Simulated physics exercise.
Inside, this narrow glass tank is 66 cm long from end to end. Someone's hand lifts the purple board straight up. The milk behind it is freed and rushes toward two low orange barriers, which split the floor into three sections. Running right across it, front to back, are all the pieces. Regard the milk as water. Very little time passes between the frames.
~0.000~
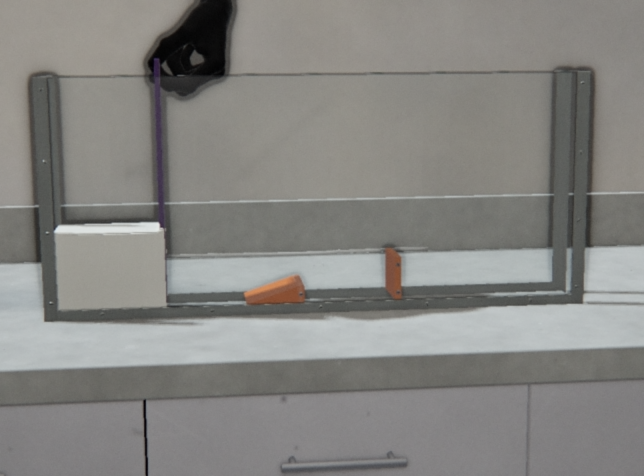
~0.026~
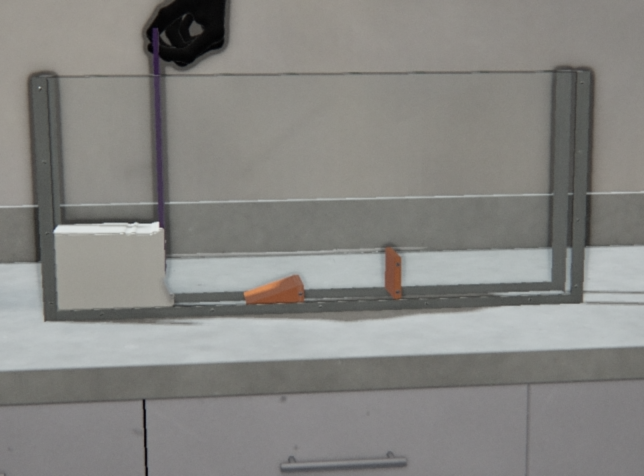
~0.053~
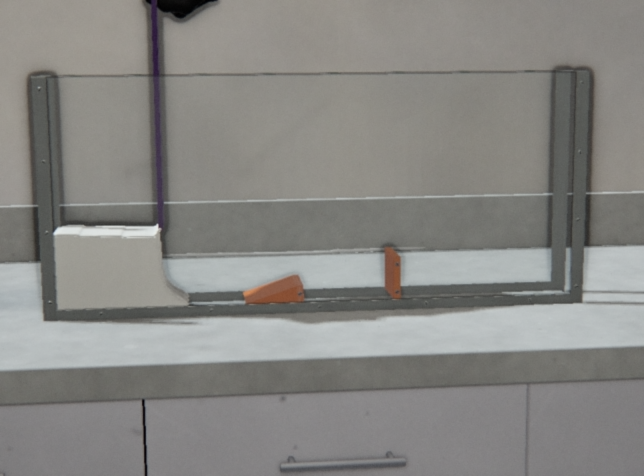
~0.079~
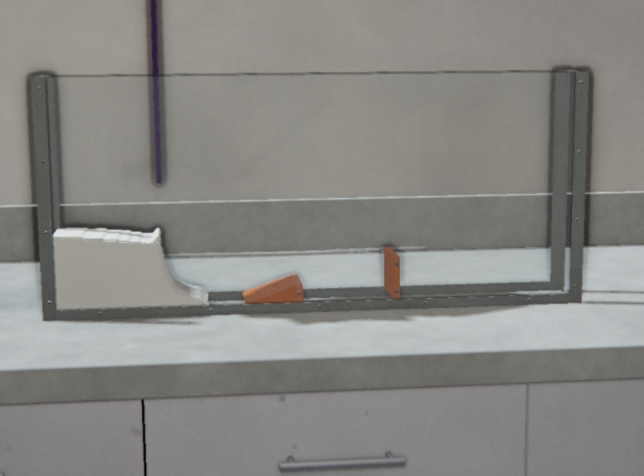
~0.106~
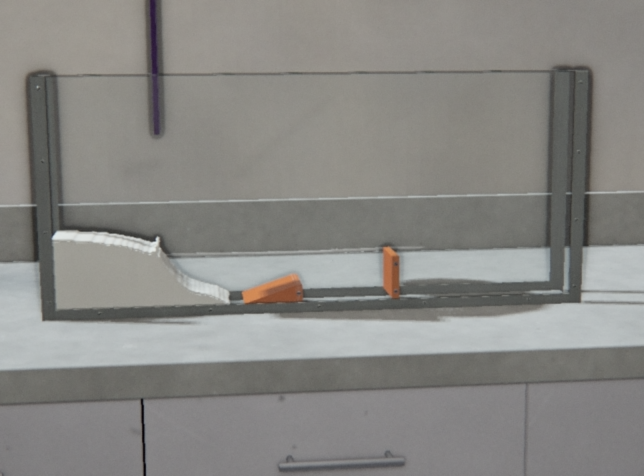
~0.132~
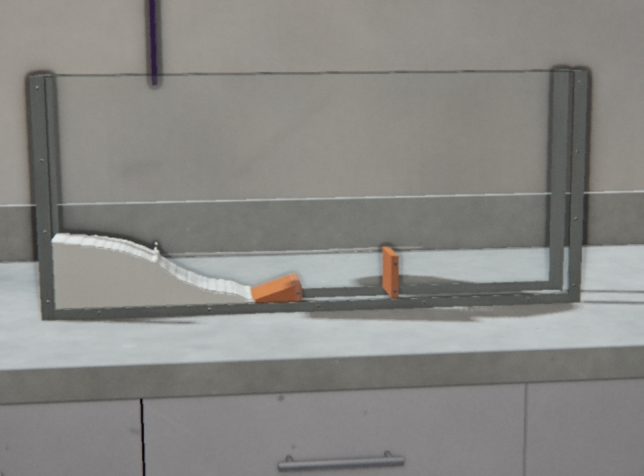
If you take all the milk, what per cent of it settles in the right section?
I expect about 4 percent.
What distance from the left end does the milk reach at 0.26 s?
Front distance: Approx. 40 cm.
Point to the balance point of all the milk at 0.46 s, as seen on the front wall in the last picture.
The centre of mass sits near (236, 289) on the front wall.
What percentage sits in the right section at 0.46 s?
Near 0 in a hundred.
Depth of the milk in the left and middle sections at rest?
Around 3.0 cm in the first and around 3.0 cm in the second.
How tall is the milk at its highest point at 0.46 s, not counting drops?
Roughly 6.5 cm up.
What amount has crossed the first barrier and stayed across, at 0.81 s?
Roughly 50 per cent.
Then, 0.26 s in, the shares are 89, 11 and 0 per cent from left to right.
Then, 0.46 s in, the shares are 66, 33 and 1 per cent from left to right.
Then, 0.81 s in, the shares are 50, 45 and 5 per cent from left to right.
Finally, the split from left to right is 68, 27 and 5 per cent.
